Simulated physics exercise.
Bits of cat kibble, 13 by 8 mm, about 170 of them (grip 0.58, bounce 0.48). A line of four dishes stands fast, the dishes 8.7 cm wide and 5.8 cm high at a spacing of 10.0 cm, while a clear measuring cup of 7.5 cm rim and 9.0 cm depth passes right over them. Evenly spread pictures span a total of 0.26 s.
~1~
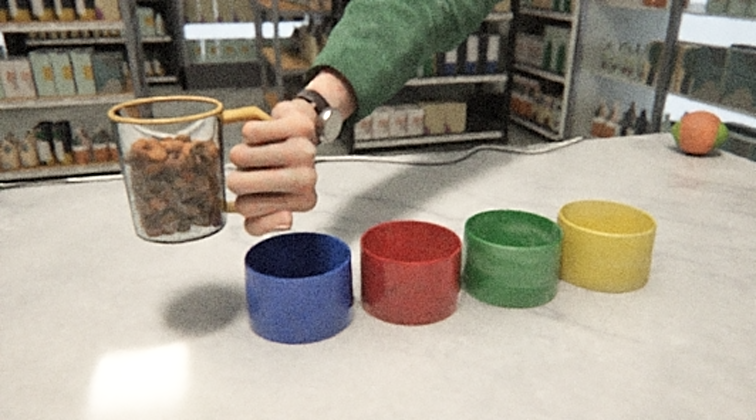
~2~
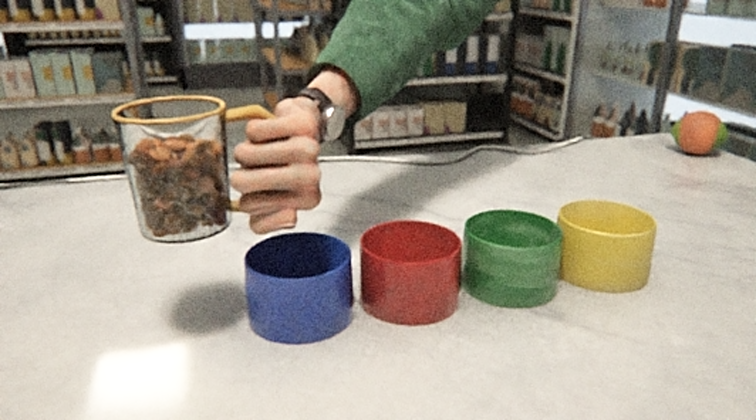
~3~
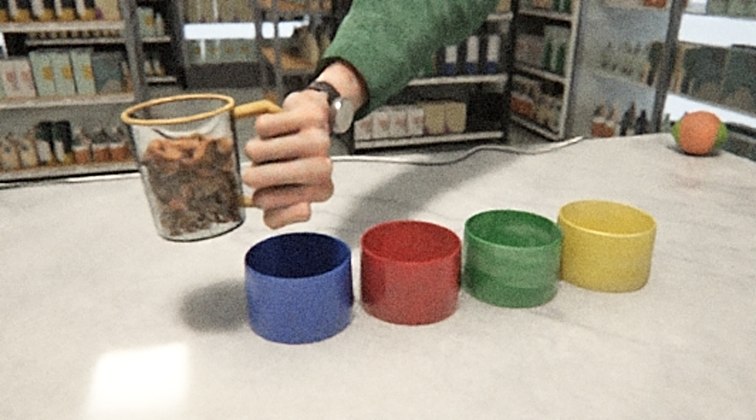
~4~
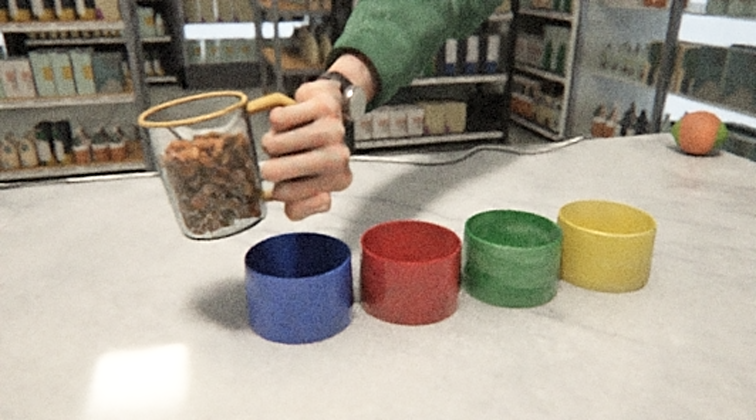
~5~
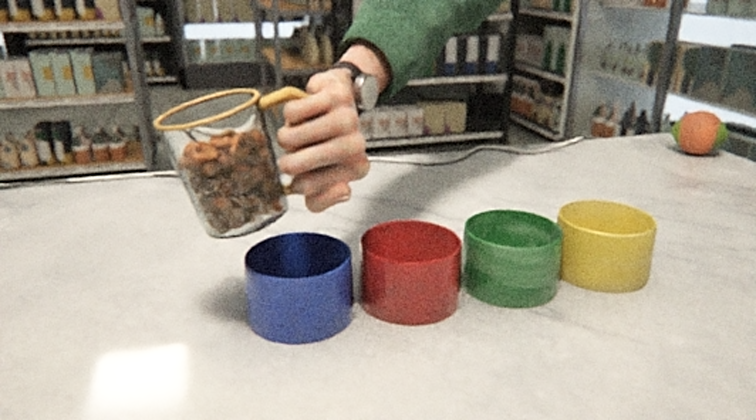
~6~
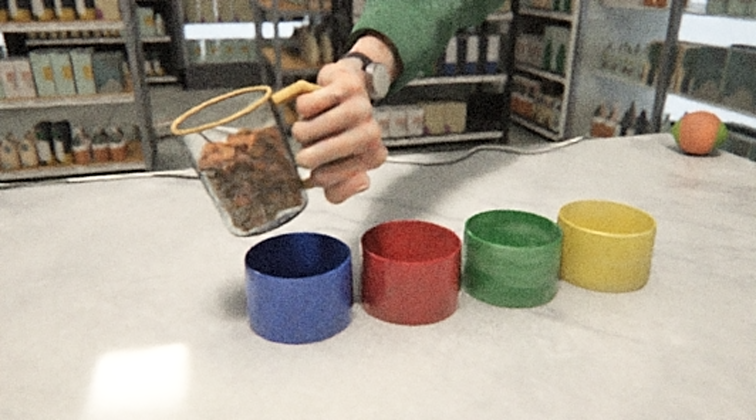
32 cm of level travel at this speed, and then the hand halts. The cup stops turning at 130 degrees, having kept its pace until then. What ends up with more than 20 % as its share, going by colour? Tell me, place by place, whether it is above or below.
As I see it, red dish: Its share will not go past a fifth, blue dish: Its share will not go past a fifth, green dish: Its share will go past a fifth, yellow dish: Its share will not go past a fifth, counter: Its share will not go past a fifth.
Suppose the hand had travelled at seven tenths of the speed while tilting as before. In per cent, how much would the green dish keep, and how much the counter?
Green: 10; counter: 20.
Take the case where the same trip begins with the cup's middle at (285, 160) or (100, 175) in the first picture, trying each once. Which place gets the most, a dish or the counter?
In the first try yellow collects the most, and in the second it's red.
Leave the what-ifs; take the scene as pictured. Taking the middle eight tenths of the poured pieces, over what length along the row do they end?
5 centimetres.
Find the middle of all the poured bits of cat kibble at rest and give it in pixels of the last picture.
Centre at rest, approx.: (502, 260) px.
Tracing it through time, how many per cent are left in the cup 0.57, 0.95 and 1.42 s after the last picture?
Around 100 per cent at the first moment, 90 at the second and 5 at the third.
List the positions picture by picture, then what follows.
The first frame shows cup at (175, 169), tilt 0 degrees, lip at (111, 113), moved 0.0 cm; middle of the pieces at (183, 184); blue dish at (298, 255); red dish at (411, 241); green dish at (513, 228); yellow dish at (606, 217).
The second frame shows cup at (179, 169), tilt 1 degrees, lip at (114, 113), moved 0.3 cm; middle of the pieces at (187, 183).
The third frame shows cup at (191, 168), tilt 4 degrees, lip at (124, 116), moved 1.2 cm; middle of the pieces at (200, 182).
The fourth frame shows cup at (210, 166), tilt 9 degrees, lip at (140, 120), moved 2.5 cm; middle of the pieces at (220, 179).
The fifth frame shows cup at (228, 165), tilt 14 degrees, lip at (157, 124), moved 3.9 cm; middle of the pieces at (239, 177).
The sixth frame shows cup at (246, 163), tilt 19 degrees, lip at (173, 129), moved 5.3 cm; middle of the pieces at (258, 175); blue dish at (298, 255); red dish at (411, 241); green dish at (513, 228); yellow dish at (606, 217).
Then, 0.57 s after the last picture, tilt 71 degrees; cup holds 100 %.
Then, 0.95 s after the last picture, tilt 106 degrees; cup holds 90 %, red 5 %, green 5 %.
Then, 1.42 s after the last picture, tilt 130 degrees; cup holds 5 %, red 5 %, green 90 %.
In the end, red 5 %, blue 0 %, green 95 %, yellow 0 %, counter 0 %.
